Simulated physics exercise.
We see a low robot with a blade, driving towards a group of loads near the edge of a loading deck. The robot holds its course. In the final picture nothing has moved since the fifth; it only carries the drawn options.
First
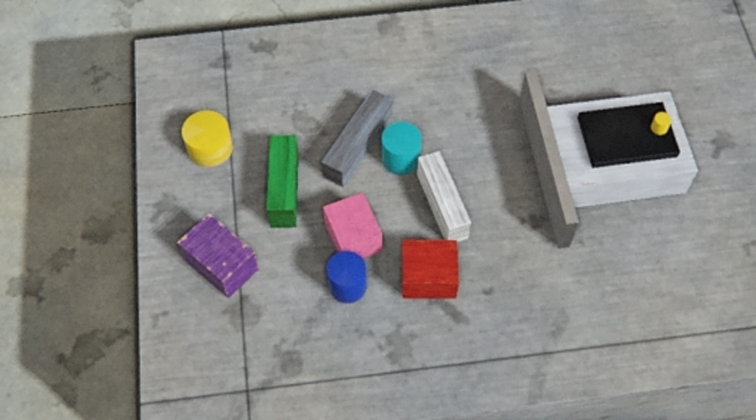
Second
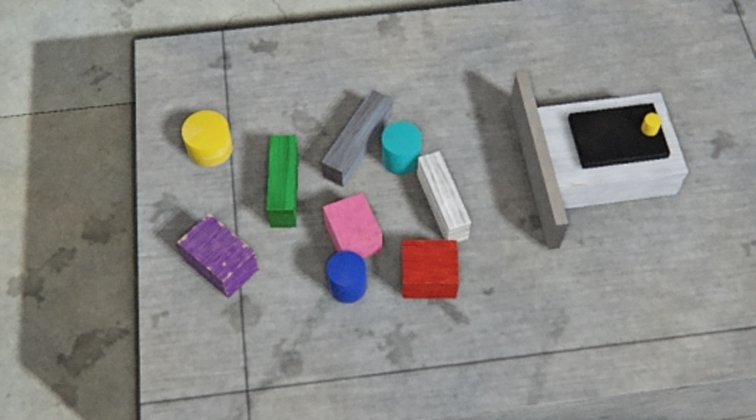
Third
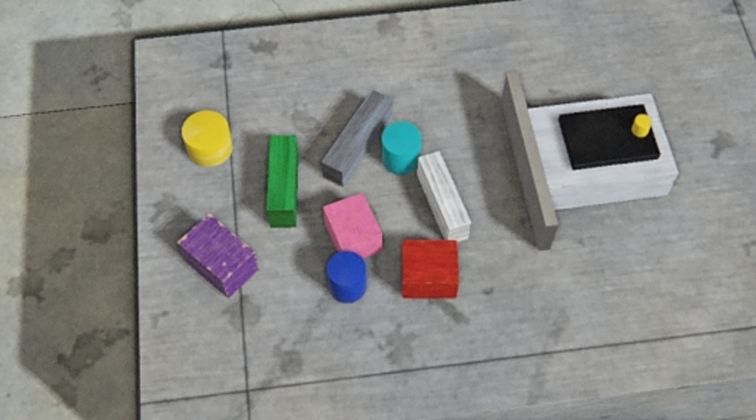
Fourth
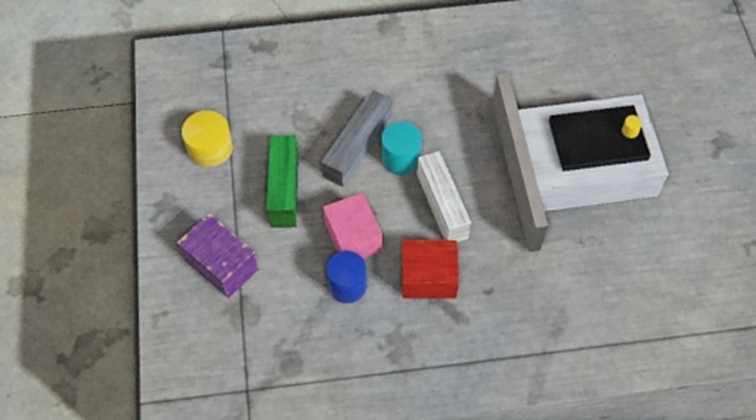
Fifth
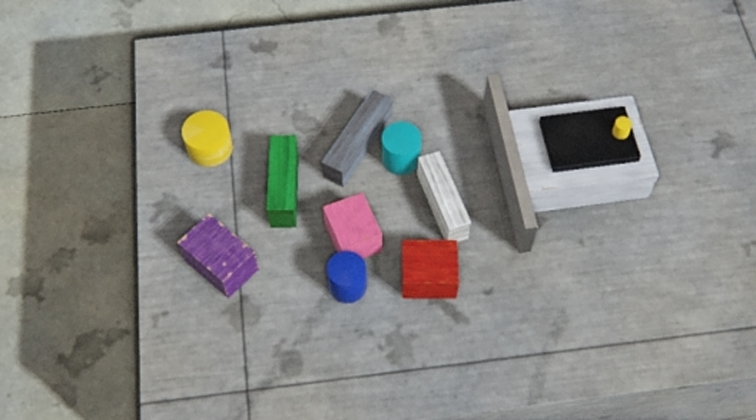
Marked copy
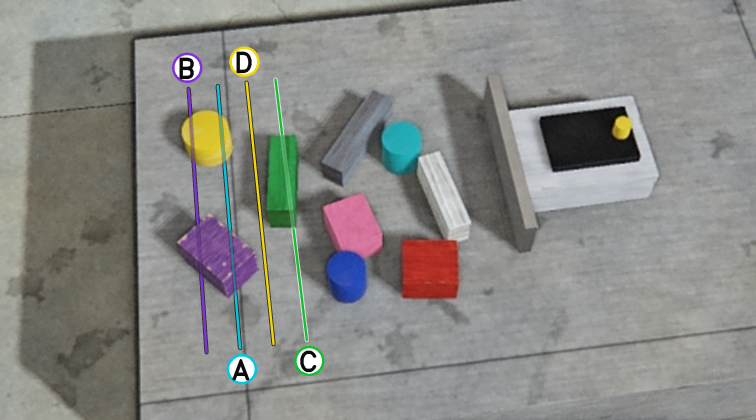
A low white robot with a grey blade creeping left across a grey deck, the scattered coloured blocks and cylinders staying still.
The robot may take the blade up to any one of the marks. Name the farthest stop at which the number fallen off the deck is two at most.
B.
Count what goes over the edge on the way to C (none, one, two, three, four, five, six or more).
By then, none.
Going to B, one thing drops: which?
The purple crate goes over.
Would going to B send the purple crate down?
By then, yes.
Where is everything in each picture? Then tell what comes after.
In the first picture, yellow canister (207, 139); white stick (443, 198); robot (622, 135).
In the second picture, robot (612, 136); turquoise canister (401, 148).
In the third picture, robot (602, 137); pink crate (353, 229).
In the fourth picture, robot (592, 138); blue canister (347, 277).
In the fifth picture, robot (583, 139); yellow canister (207, 139); white stick (443, 198); purple crate (219, 256).
On the marked copy, A at (228, 207); B at (197, 211); C at (290, 200); D at (259, 204).
Following B. Soon after the start, robot (471, 152); red crate (399, 287); grey stick (341, 137).
Later, robot (358, 164); purple crate (186, 253); yellow canister (198, 131).
In the end, robot (268, 174); purple crate over the edge; green stick (146, 189); one fallen.
As for the rest, A is within the limit but short; C is within the limit but short; D is within the limit but short.
